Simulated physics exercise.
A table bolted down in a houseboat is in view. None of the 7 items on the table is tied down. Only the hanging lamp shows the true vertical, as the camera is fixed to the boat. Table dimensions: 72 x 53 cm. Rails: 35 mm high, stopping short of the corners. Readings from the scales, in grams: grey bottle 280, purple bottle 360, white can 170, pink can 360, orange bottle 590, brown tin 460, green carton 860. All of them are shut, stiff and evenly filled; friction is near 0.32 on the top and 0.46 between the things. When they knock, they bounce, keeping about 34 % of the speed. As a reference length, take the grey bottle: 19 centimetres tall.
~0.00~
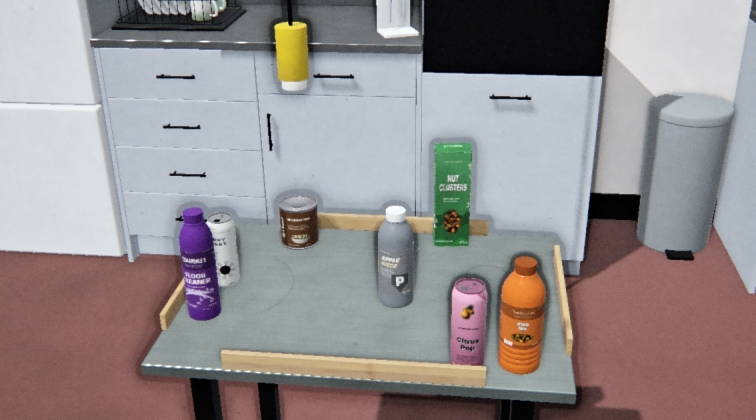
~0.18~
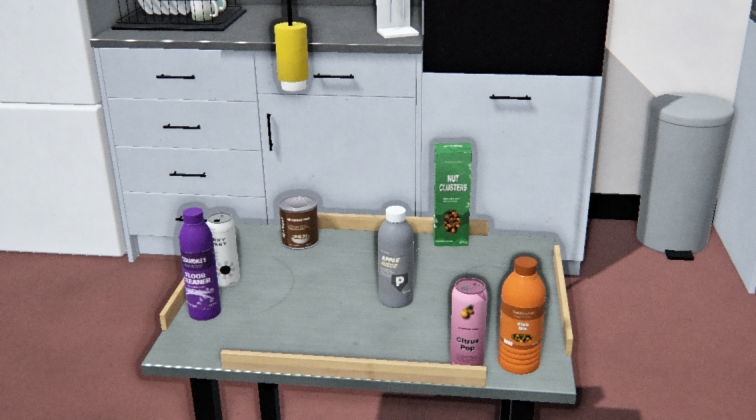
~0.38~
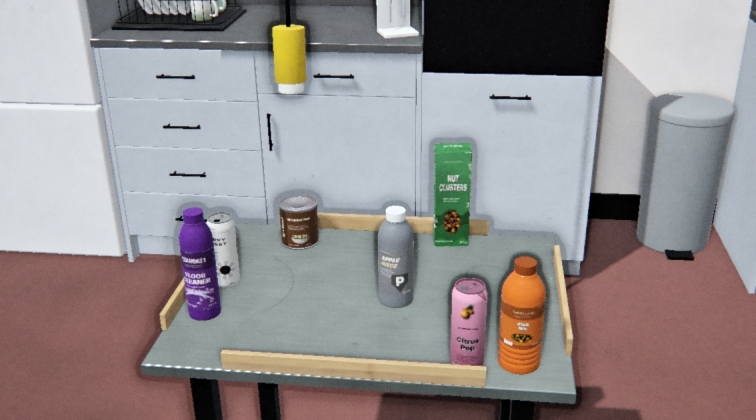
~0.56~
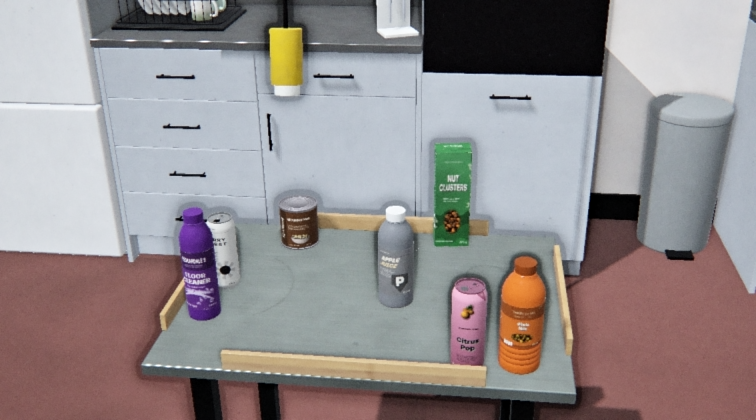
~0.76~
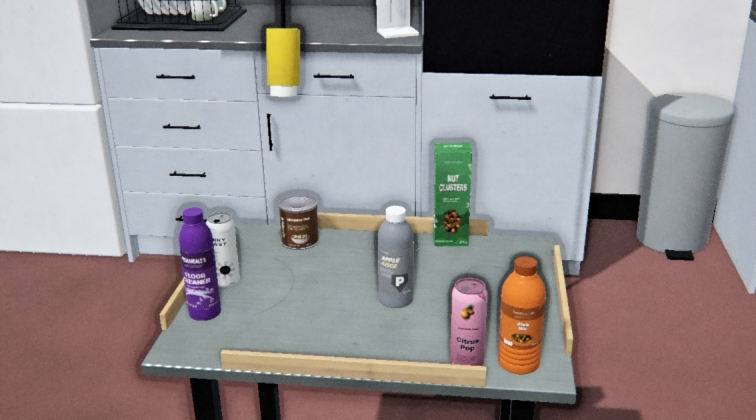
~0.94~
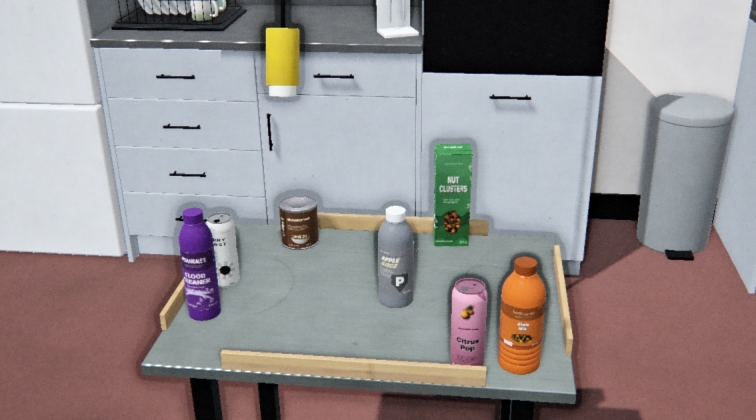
The clip opens on a grey table with low wooden edging in a kitchen, holding seven containers, including purple, grey and orange bottles. The yellow lamp hanging behind it drifts slightly to the left, then barely moves, while the containers on the table show no visible shift throughout.
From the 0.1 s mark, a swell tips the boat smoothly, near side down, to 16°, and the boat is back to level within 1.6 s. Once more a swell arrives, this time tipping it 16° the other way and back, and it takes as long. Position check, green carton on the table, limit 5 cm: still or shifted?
Displaced.
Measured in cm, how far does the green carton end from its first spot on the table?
The shift is close to 22 cm.
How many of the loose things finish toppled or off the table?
That gives 1.
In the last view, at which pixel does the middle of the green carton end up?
Rest point: Near (455, 277).
Around 1.24 s, heel 10°, near side down; green carton tipped 39° against what carries it near (454, 214).
Around 1.34 s, heel 7°, near side down; green carton on its side near (455, 253).
Around 1.54 s, heel 2°, near side down; green carton on its side near (456, 276).
Around 2.74 s, heel 13°, far side down; green carton on its side near (455, 277).
Finally (3.8 s), on their side or leaning hard on the table, green carton; the other 6 still in place (within 5 cm). Final places as that camera would see them, green carton near (455, 277).
